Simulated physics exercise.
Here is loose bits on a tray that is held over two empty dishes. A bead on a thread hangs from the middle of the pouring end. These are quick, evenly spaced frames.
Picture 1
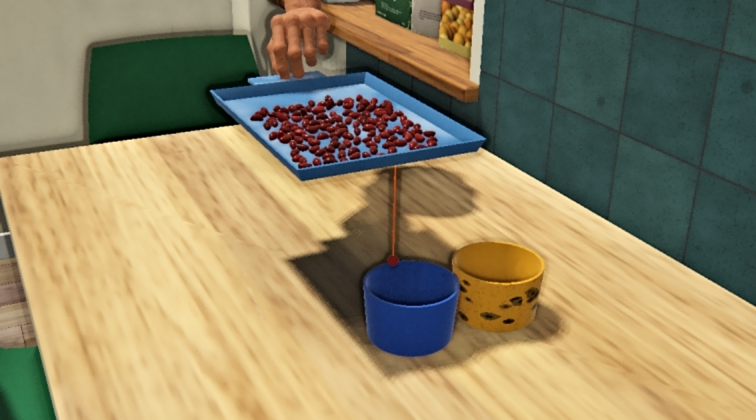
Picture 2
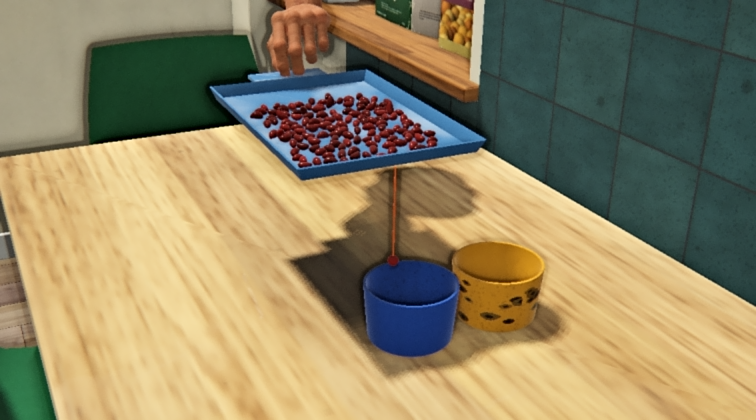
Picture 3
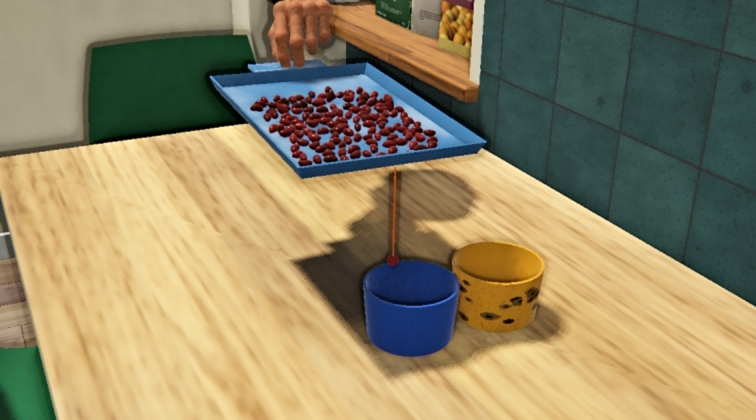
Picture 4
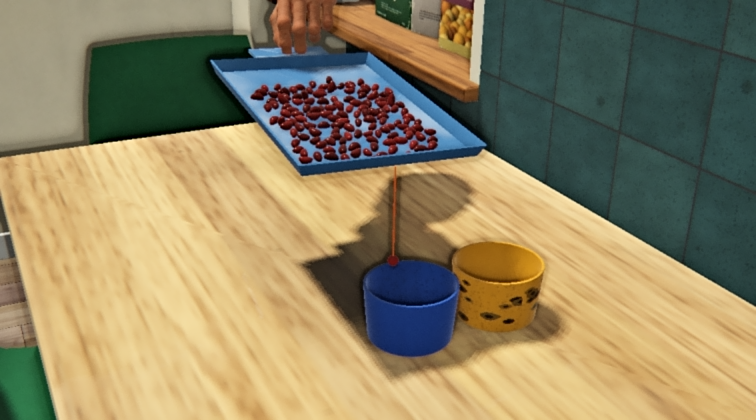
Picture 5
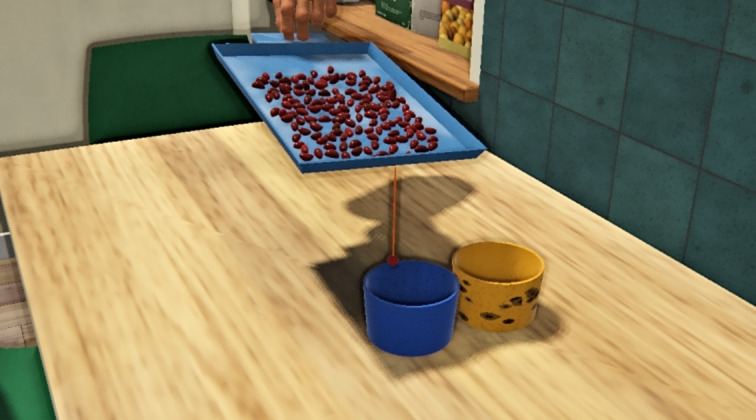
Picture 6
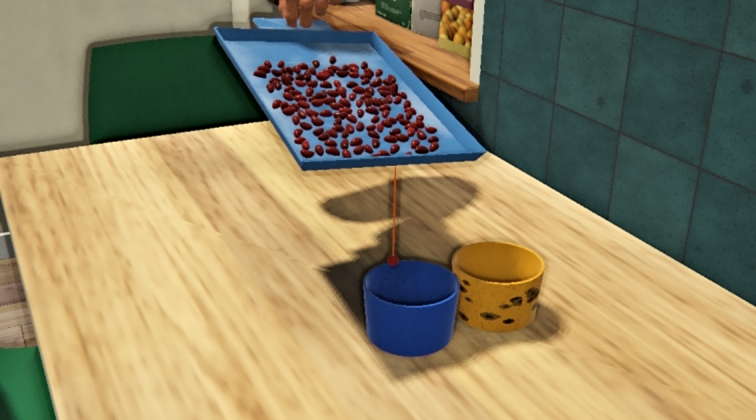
Blue tray of dark red beans gradually tilting as a hand raises its far end above a blue dish and a yellow dish.
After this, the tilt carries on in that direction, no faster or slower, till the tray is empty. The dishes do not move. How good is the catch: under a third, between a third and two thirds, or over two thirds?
Together they catch over two thirds.
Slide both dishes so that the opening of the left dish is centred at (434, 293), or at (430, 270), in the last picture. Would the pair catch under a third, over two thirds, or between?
In turn: The middle third; above two thirds.
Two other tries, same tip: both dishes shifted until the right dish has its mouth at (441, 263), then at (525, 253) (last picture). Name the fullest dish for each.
In turn: The right dish; the dish on the left.
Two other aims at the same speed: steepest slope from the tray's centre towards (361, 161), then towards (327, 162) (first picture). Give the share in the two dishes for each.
In turn 30 and 10 in a hundred.
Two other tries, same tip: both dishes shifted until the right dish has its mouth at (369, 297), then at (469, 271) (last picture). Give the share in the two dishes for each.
First some 0, then 90 per cent.
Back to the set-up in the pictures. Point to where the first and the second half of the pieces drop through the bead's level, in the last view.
Early half (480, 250), late half (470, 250).
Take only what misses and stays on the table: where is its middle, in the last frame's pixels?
Near (490, 359).
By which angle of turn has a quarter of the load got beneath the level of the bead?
At some 75 degrees.
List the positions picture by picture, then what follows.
Corners of the pouring end (302, 167) and (478, 138), level; middle of the load (341, 126), kidney beans; left dish (434, 327); right dish (522, 303); bead on its thread (393, 260), in the first picture.
Corners of the pouring end (302, 166) and (478, 138), level; middle of the load (341, 125), in the second picture.
Corners of the pouring end (302, 164) and (478, 140), tipped barely, lowest at the right corner; middle of the load (341, 121), in the third picture.
Corners of the pouring end (303, 162) and (479, 143), tipped a little, lowest at the right corner; middle of the load (342, 115), in the fourth picture.
Corners of the pouring end (304, 160) and (479, 146), tipped a little, lowest at the right corner; middle of the load (343, 108), in the fifth picture.
Corners of the pouring end (306, 158) and (479, 149), tipped clearly, lowest at the right corner; middle of the load (345, 103); left dish (434, 327); right dish (522, 303), in the sixth picture.
Just after the last frame, tray tipped steeply; the larger part on the tray; just a few in the left dish; just a few in the right dish; about a tenth in the air.
A moment on, tray tipped right over; just a few on the tray; roughly a quarter in the left dish; roughly two thirds in the right dish; about a tenth outside both; about a tenth in the air.
Further on, tray tipped past a quarter turn; roughly a quarter in the left dish; roughly two thirds in the right dish; about a tenth outside both; just a few in the air.
When it is over, tray tipped past a quarter turn; roughly a quarter in the left dish; roughly two thirds in the right dish; about a tenth outside both; just a few in the air.
